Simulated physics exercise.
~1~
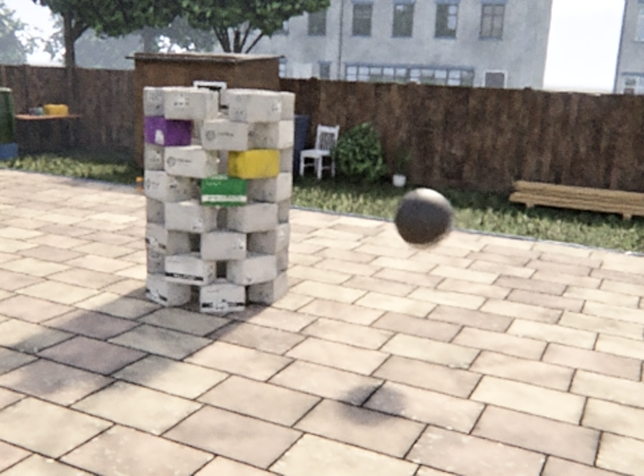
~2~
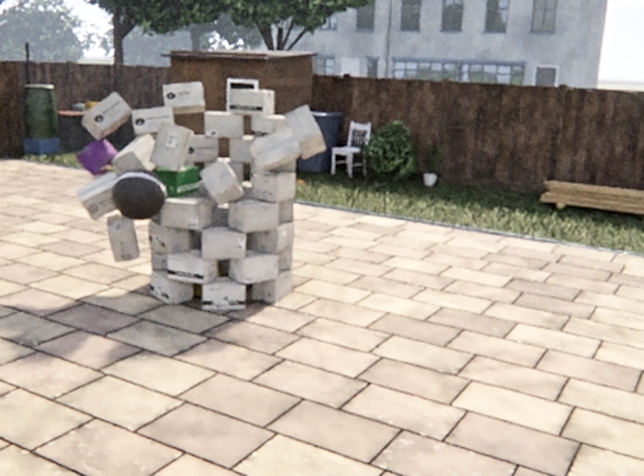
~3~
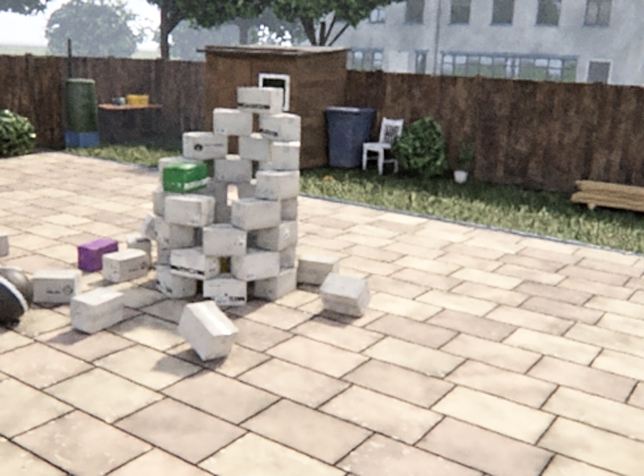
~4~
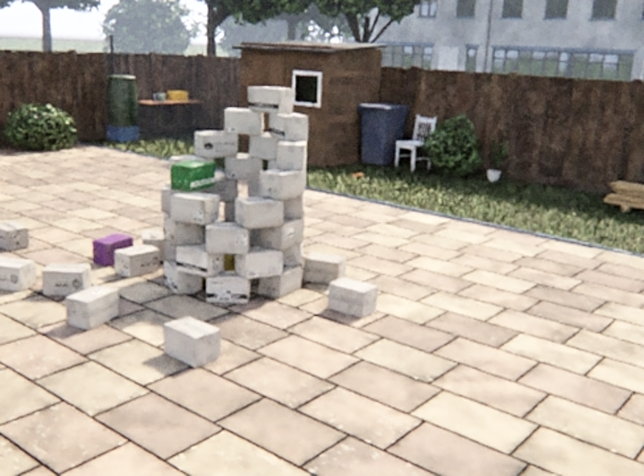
In this clip, a dark ball flies leftward into a round tower of pale parcels on a paved yard, knocking upper ones loose, including a purple one; several end scattered on the paving, while the lower tower and a green parcel stay standing.
